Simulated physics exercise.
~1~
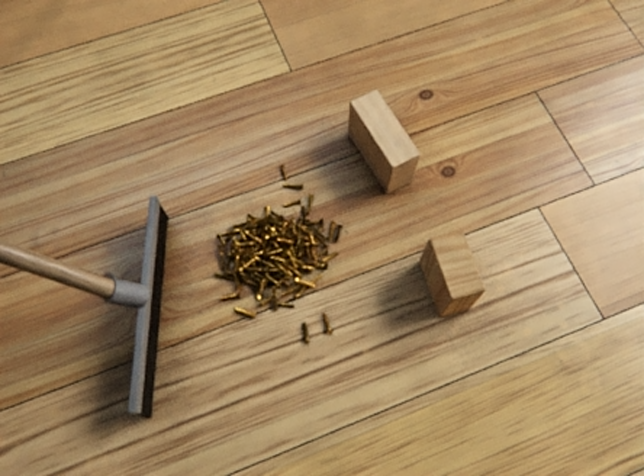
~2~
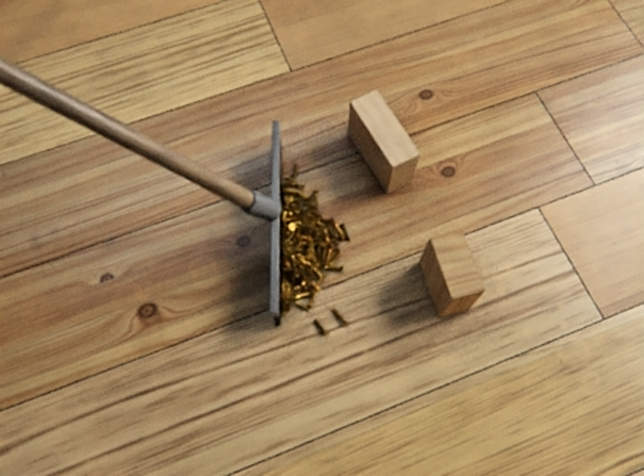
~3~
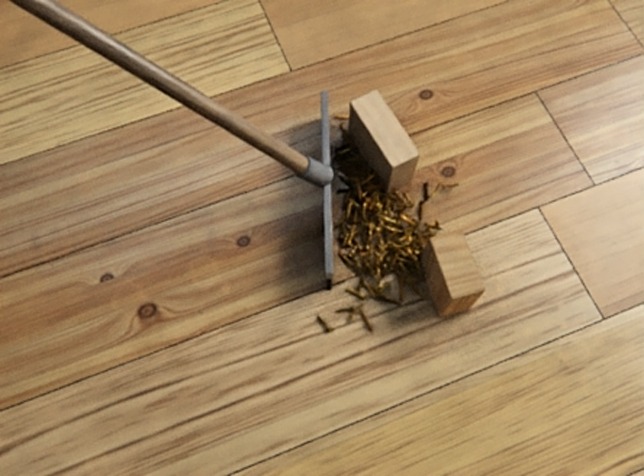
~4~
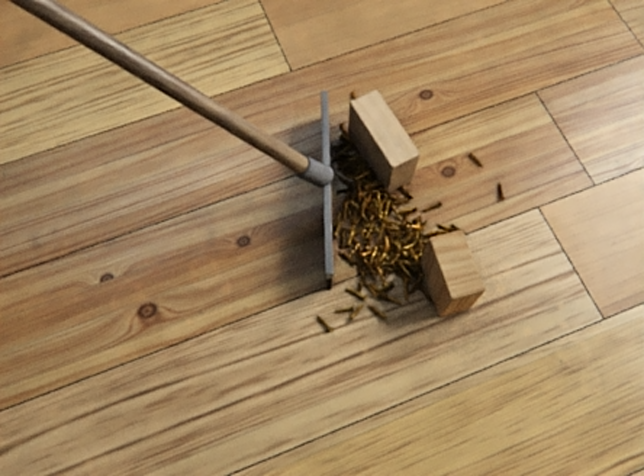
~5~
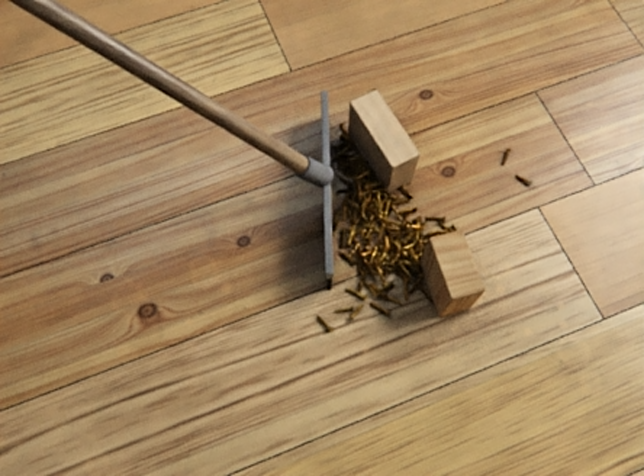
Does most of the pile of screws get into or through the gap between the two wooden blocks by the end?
No, only a moderate share of the screws gets into the gap or out behind it. Most of the pile stays held up in front of the blocks.
